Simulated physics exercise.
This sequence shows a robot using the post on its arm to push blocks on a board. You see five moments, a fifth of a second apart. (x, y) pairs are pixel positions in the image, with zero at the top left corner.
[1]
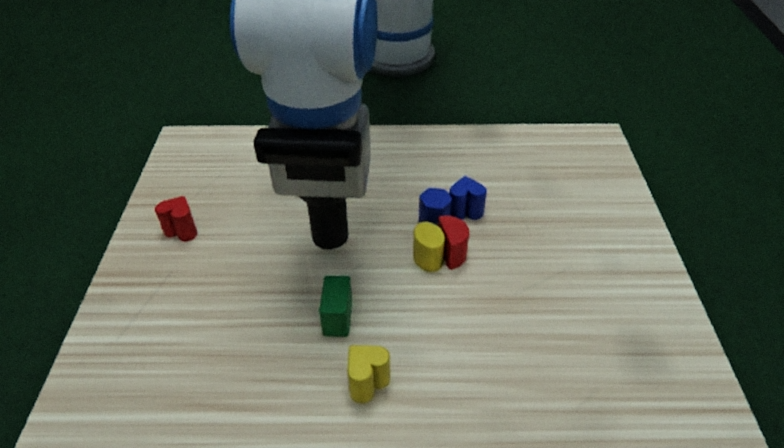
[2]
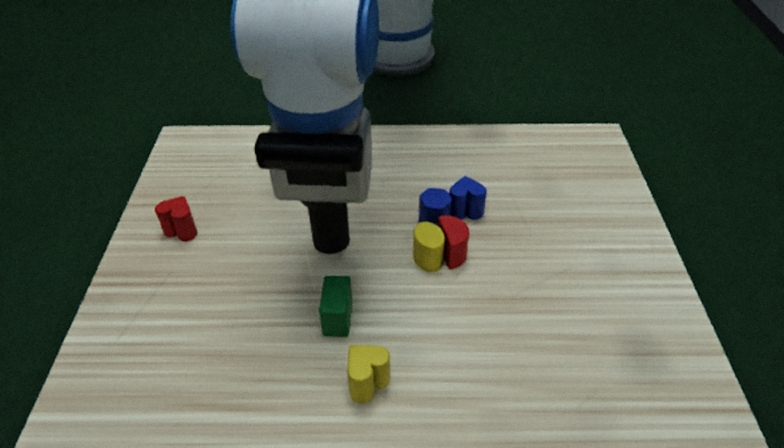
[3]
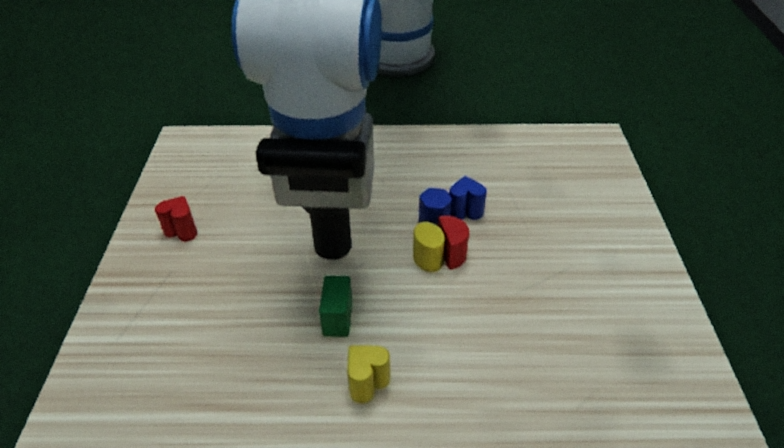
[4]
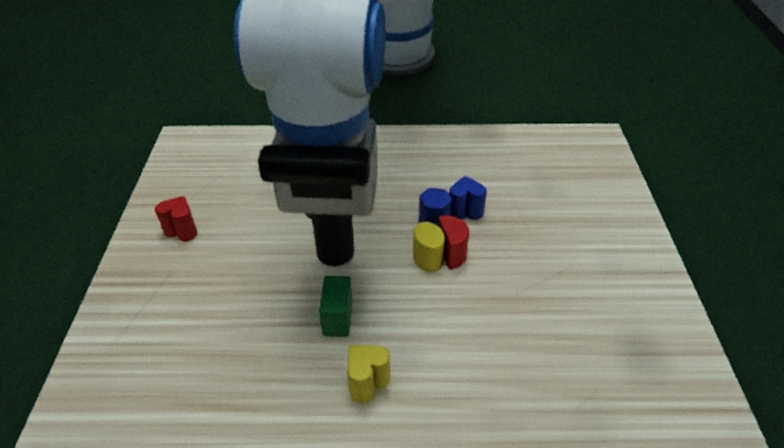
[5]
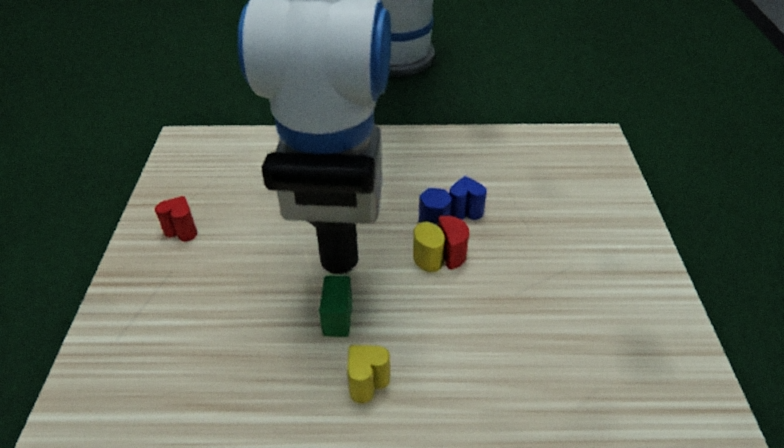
On a pale wooden board, a robot arm's black post moves slowly toward a green block while all the coloured blocks stay still.
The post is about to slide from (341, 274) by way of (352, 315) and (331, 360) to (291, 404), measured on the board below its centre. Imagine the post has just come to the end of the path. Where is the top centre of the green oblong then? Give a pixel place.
Its top centre is at about (282, 431).
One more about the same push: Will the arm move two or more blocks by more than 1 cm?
No - that is not the case.
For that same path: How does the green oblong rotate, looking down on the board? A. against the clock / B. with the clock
The correct letter is A.
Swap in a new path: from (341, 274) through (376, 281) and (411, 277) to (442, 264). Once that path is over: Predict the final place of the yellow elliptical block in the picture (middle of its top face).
I'd say the yellow elliptical block ends with its top centre at (451, 217).
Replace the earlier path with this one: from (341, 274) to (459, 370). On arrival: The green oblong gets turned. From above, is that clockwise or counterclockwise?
Viewed from overhead, the green oblong winds up turned clockwise.
What follows on the original path. One third of the way, post (351, 301); green oblong (332, 327), turned 25° clockwise.
Two thirds of the way, post (329, 346); green oblong (310, 378), turned 15° clockwise.
At the end, post (288, 390); green oblong (282, 431), turned 20° anticlockwise; yellow heart in place.
